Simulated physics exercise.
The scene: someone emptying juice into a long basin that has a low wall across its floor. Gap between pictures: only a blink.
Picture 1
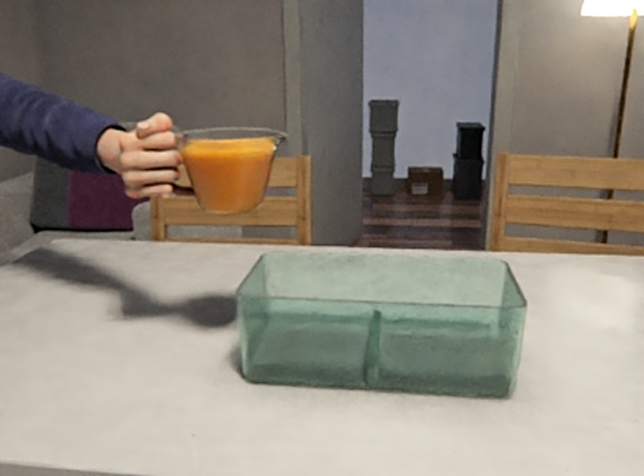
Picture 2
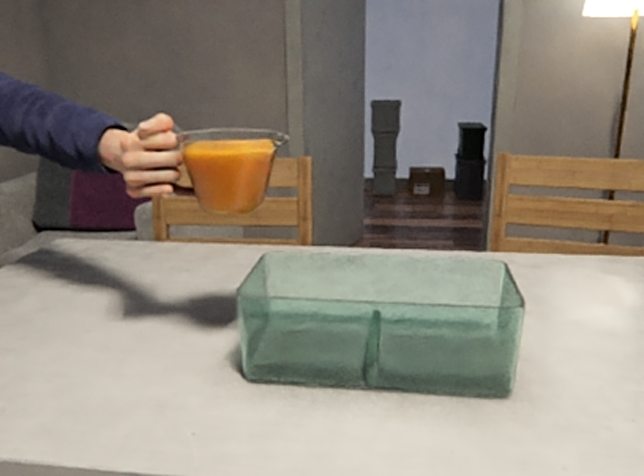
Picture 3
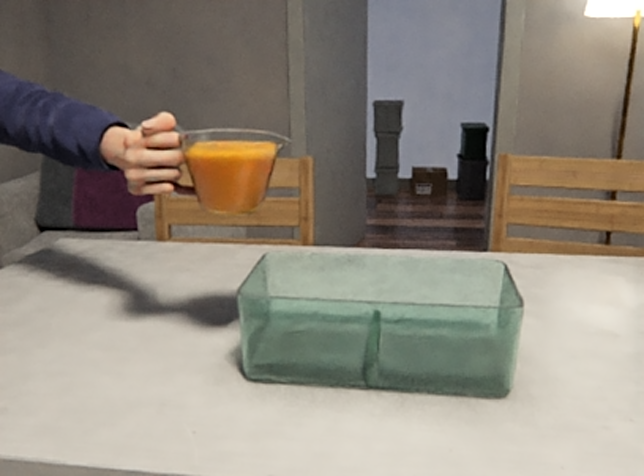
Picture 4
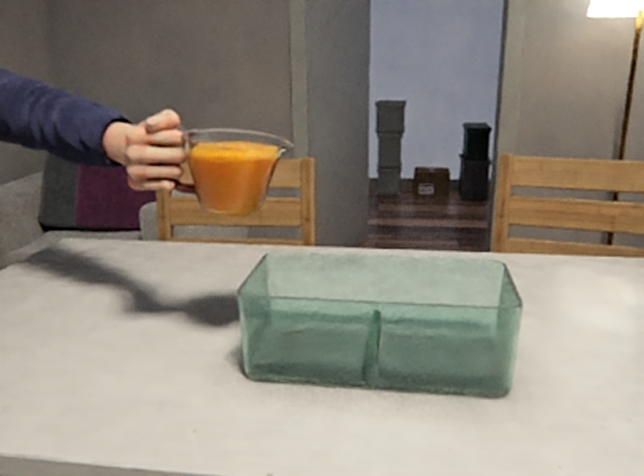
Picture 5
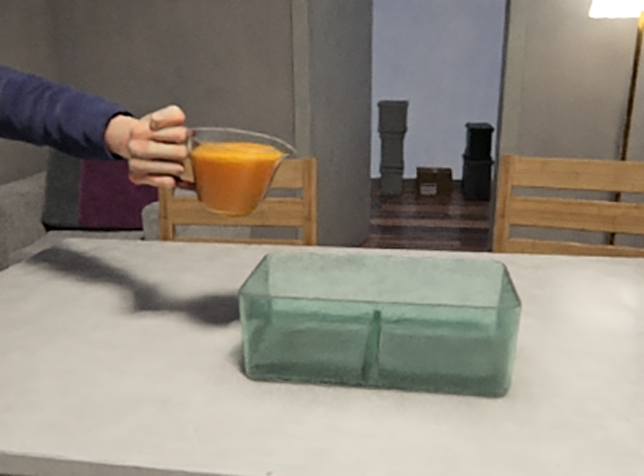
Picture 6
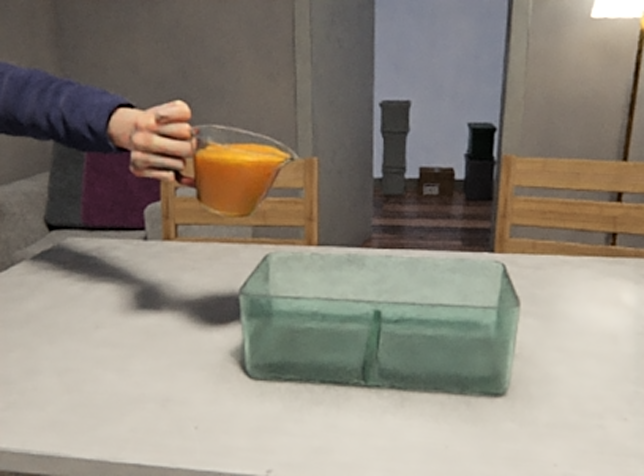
A hand in a dark blue sleeve reaches in from the left, holding a clear glass jug of orange juice above a pale table, seen from the front and slightly above in a room with wooden chairs. A long, greenish see-through basin with a low wall across its floor sits below and to the right. The hand gradually tilts the jug rightward, its spout dipping slightly, while the basin stays empty.
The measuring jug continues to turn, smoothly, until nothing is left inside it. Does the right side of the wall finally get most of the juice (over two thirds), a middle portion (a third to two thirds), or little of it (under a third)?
It gets little of it.
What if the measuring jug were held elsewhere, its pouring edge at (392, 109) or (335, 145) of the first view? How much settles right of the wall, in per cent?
Roughly 90 % the first time and roughly 55 % the second.
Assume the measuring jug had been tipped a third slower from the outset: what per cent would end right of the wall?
Some 5 per cent.
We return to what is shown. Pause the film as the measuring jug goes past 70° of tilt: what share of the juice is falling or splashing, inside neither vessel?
Roughly 25 per cent.
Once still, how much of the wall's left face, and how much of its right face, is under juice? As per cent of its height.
60 % left, 10 % right.
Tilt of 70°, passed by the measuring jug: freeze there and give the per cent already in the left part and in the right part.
On the left 15 %, on the right 0 %.
A moment on, the measuring jug is tipped part way and 56 per cent is still to pour, 17 is left of the wall and 0 right of it.
Next, the measuring jug is tipped on its side and 8 per cent is still to pour, 79 is left of the wall and 3 right of it.
Then the measuring jug is tipped on its side and 0 per cent is still to pour, 90 is left of the wall and 9 right of it.
Later the measuring jug is tipped on its side and 0 per cent is still to pour, 89 is left of the wall and 9 right of it.
At rest 89 per cent lies left of the wall, 9 right of it and 1 outside.
